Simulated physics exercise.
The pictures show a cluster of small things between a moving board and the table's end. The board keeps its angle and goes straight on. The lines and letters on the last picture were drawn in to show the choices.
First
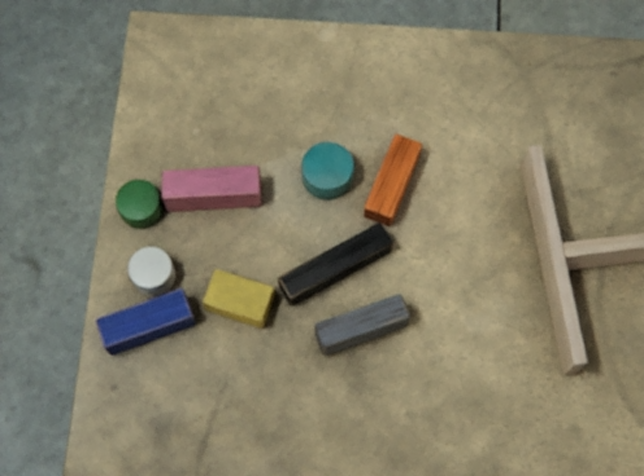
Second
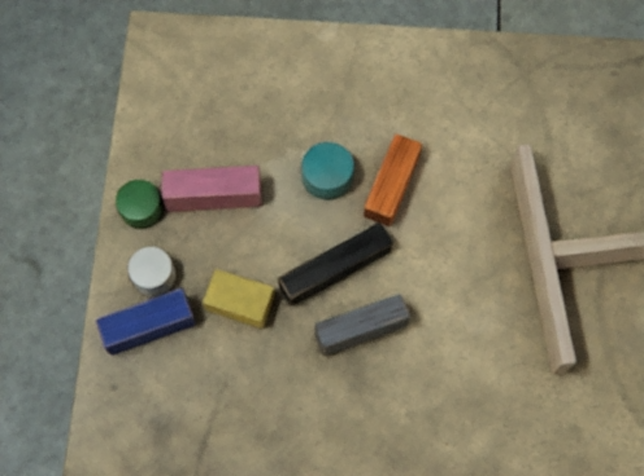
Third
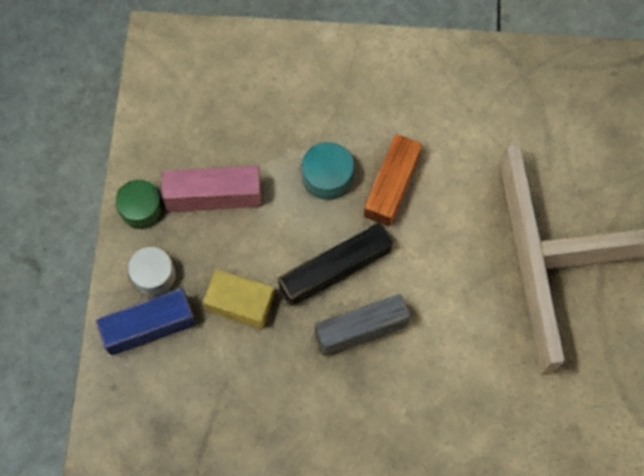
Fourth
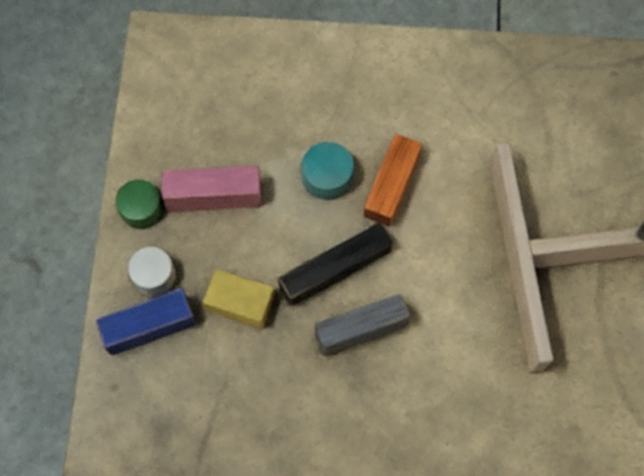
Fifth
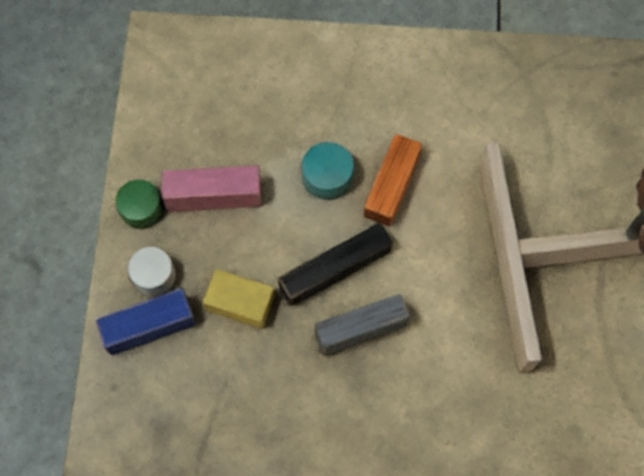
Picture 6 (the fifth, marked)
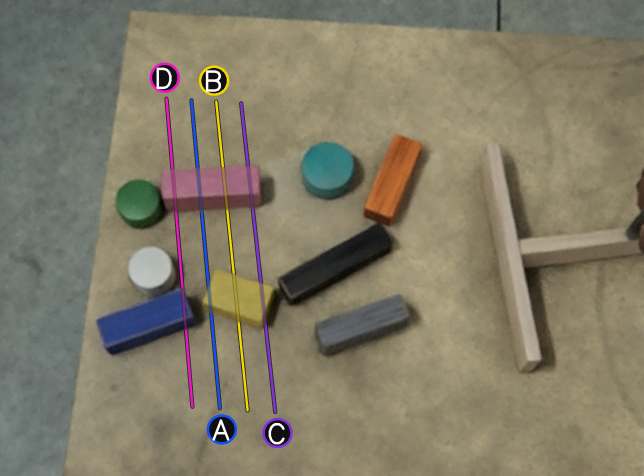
On a tan tabletop, a cluster of small coloured blocks, sticks and round tins sits to the left of a pale T-shaped wooden board. The board slides slowly leftward in small, steady shifts, narrowing the gap, while a dark shape appears at its handle by the right edge and the cluster stays still.
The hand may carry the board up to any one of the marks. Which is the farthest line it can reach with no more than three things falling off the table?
No farther than D.
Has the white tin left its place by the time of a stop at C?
By then, no.
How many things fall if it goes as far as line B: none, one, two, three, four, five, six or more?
In all, one.
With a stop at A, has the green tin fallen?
Yes.
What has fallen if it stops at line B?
The green tin goes over.
On the marked copy, A at (205, 246); B at (231, 248); C at (257, 249); D at (179, 244).
Taking D. A third of the way, board (393, 240); grey stick (347, 325); turquoise tin (315, 172).
Two thirds of the way, board (273, 233); green tin over the edge; pink bar (137, 202).
When it is over, board (179, 227); pink bar over the edge; blue stick over the edge; three fallen.
As for the rest, A is within the limit but short; B is within the limit but short; C is within the limit but short.
